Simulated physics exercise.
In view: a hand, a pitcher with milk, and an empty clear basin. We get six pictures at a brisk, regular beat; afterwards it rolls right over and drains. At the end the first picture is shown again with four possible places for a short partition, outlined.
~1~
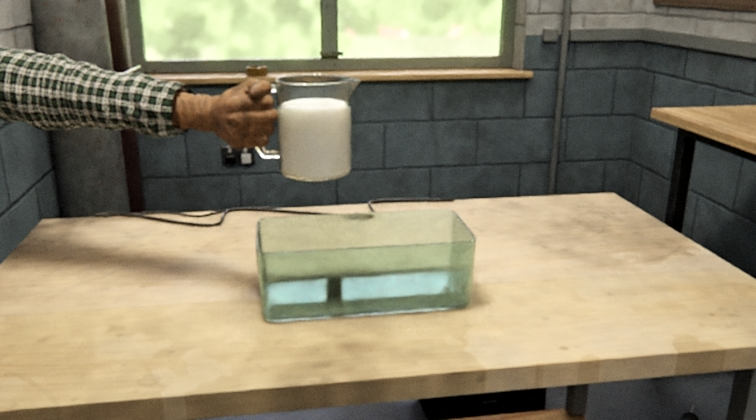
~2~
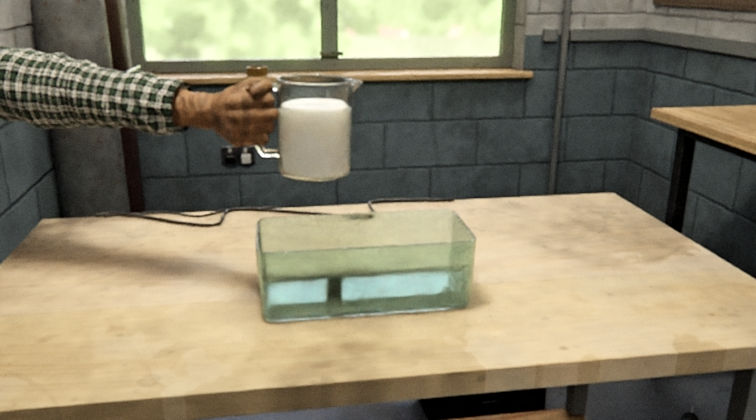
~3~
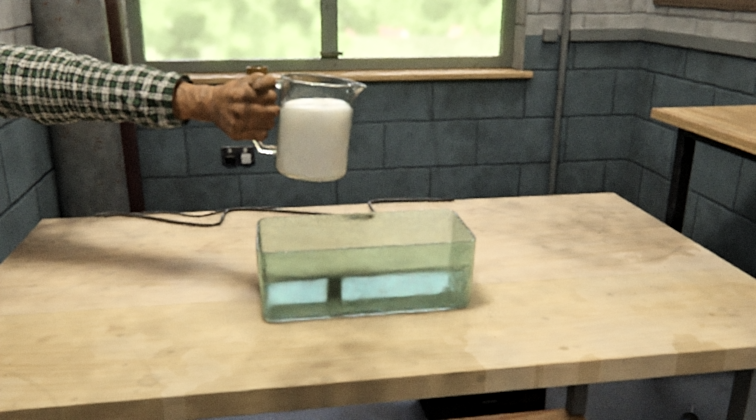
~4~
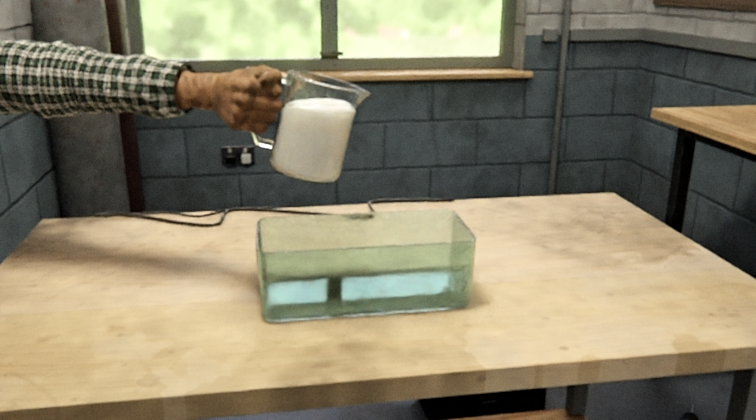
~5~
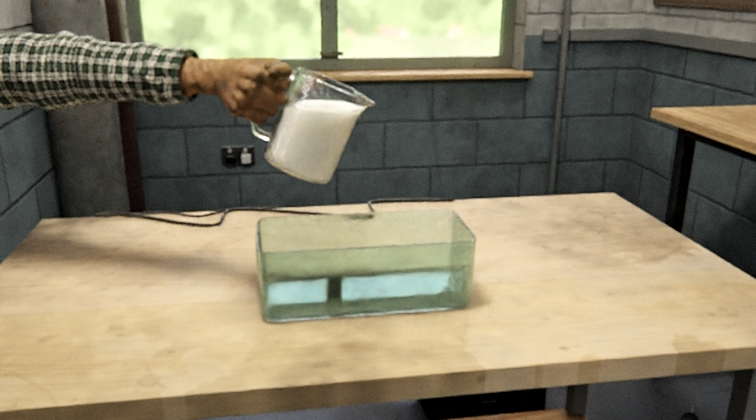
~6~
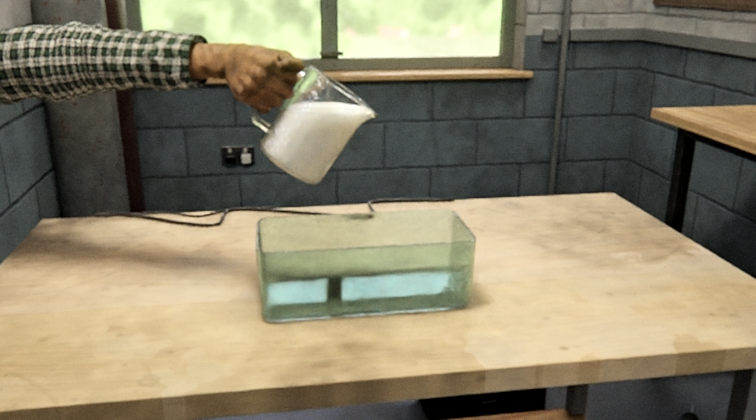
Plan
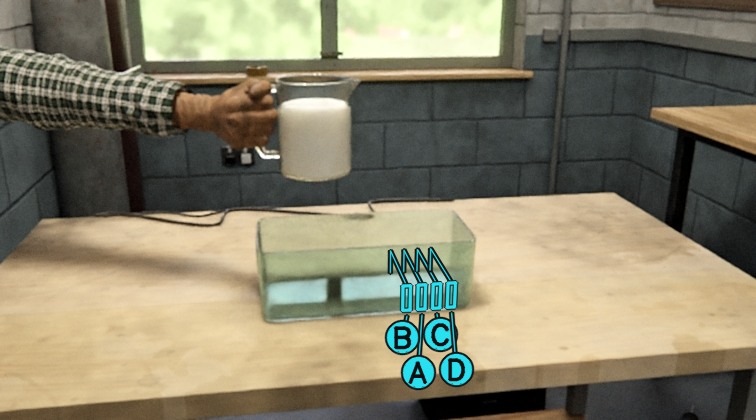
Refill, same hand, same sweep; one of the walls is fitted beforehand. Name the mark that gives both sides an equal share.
Place A.
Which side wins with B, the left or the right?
The right one.
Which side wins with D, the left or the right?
More ends on the left.
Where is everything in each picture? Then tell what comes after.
The first frame shows upright, lip at (359, 80); basin from (262, 319) to (470, 305); nothing has left yet.
The second frame shows upright, lip at (361, 82); nothing has left yet.
The third frame shows tipped about 6°, lip at (364, 86); nothing has left yet.
The fourth frame shows tipped about 14°, lip at (369, 93); nothing has left yet.
The fifth frame shows tipped about 24°, lip at (373, 103); nothing has left yet.
The sixth frame shows tipped about 36°, lip at (376, 115); nothing has left yet.
In cyan, A at (422, 314); B at (407, 315); C at (436, 313); D at (451, 312).
If A is chosen, about 42 % ends left of the wall and 56 % right of it.
If B is chosen, about 22 % ends left of the wall and 75 % right of it; 3 % is lost outside.
If C is chosen, about 76 % ends left of the wall and 22 % right of it.
If D is chosen, about 91 % ends left of the wall and 5 % right of it; 4 % is lost outside.
